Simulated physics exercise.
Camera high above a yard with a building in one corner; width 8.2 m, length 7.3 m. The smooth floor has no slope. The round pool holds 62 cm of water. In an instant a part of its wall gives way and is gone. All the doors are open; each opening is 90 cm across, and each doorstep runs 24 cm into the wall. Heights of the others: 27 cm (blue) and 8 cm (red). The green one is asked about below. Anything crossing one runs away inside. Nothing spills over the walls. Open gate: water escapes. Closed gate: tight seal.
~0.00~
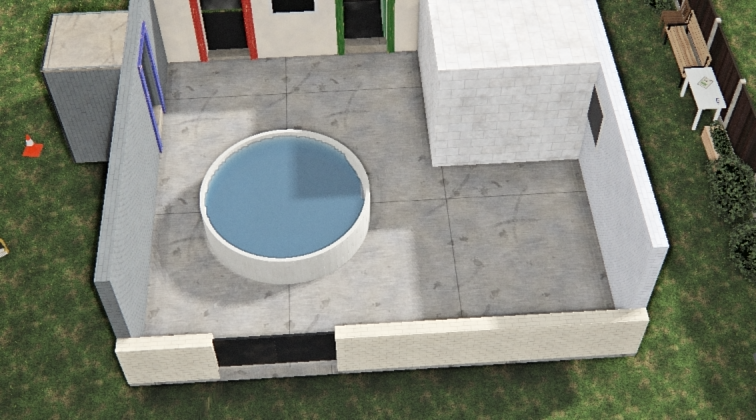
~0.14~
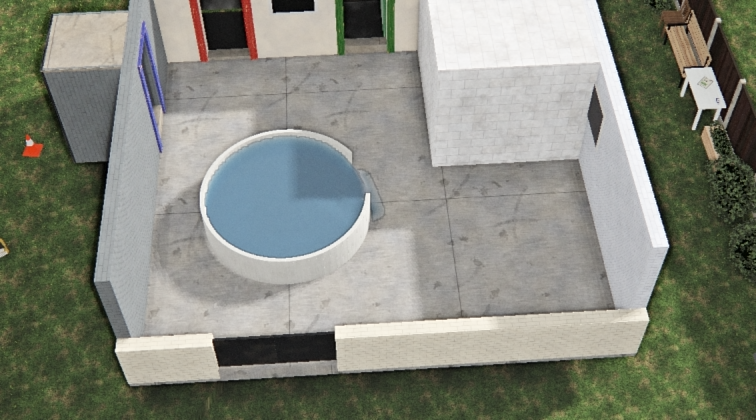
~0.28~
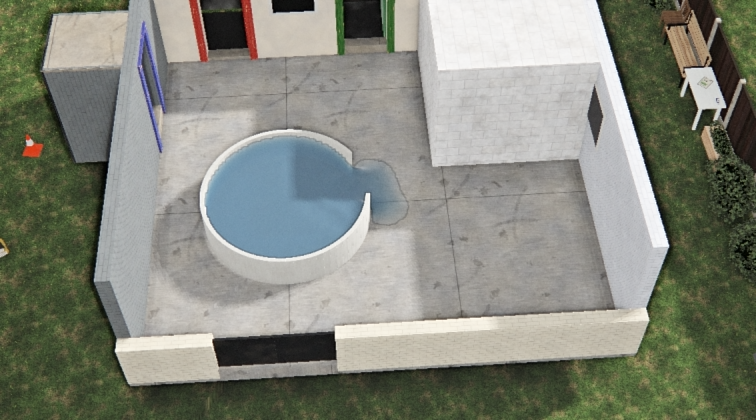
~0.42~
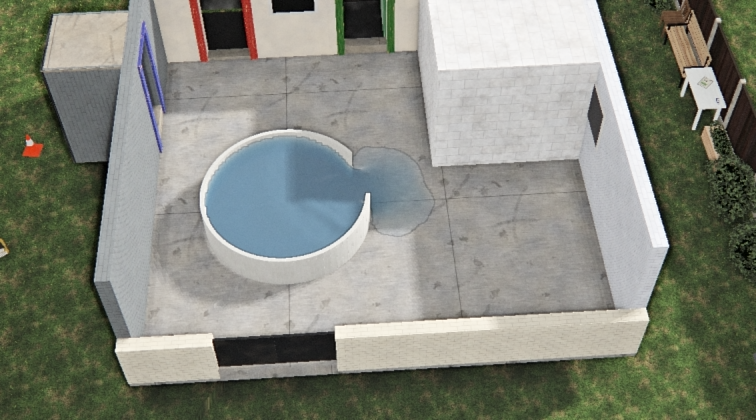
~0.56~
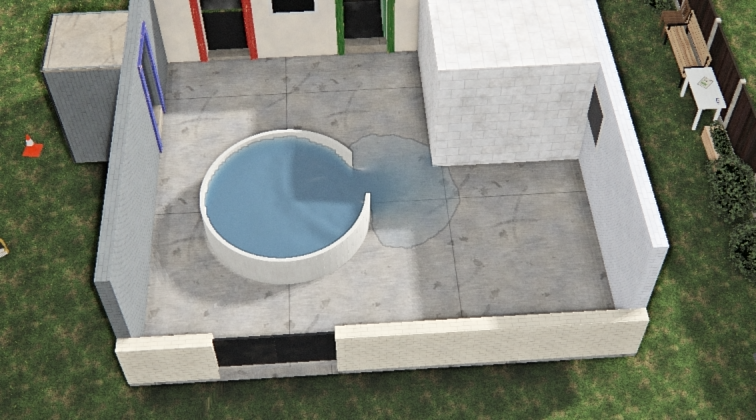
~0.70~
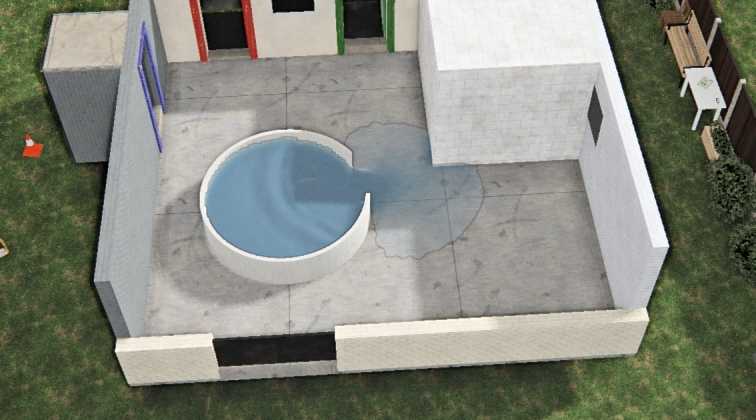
Water pours through a gap in the round pool's right side and spreads across the grey floor.
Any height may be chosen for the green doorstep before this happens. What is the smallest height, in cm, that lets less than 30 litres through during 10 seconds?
About 15 cm.
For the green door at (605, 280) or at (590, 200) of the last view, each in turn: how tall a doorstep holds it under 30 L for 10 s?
About 12.5 cm for the first and 24 cm for the second.
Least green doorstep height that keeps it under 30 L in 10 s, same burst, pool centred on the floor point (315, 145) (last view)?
Then it needs to be around 25 cm high.
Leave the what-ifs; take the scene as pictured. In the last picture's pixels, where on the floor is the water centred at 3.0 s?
(357, 199), roughly.
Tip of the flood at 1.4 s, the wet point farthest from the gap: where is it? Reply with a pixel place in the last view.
Front tip: Approx. (575, 161) px.
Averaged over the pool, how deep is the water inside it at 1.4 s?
Close to 50 cm deep on average.
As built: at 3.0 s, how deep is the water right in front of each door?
Before blue it's 0 cm, before red 0 cm, before green 22 cm.
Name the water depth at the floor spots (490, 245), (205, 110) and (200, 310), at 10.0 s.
Close to 4, 8 and 13 cm, one after the other.
After 1.4 s water covers 20 % of the floor, deepest (36 cm) near (427, 161); it has not reached the green door.
After 3.0 s water covers 40 % of the floor, deepest (33 cm) near (580, 182); 22 cm at the green door, 1 litre in over its 21 cm doorstep.
After 10.0 s water covers 100 % of the floor, deepest (17 cm) near (185, 361); 9 cm at the green door, 3 litres in over its 21 cm doorstep.
At the green door as built, the water arrived by 2.1 s and peaked near 22 cm at 3.0 s.
With a doorstep of 13.5 cm, 48 litres would have come in within the 10 s; with 18.5 cm, 10 litres. So under 30 litres takes about 15 cm.
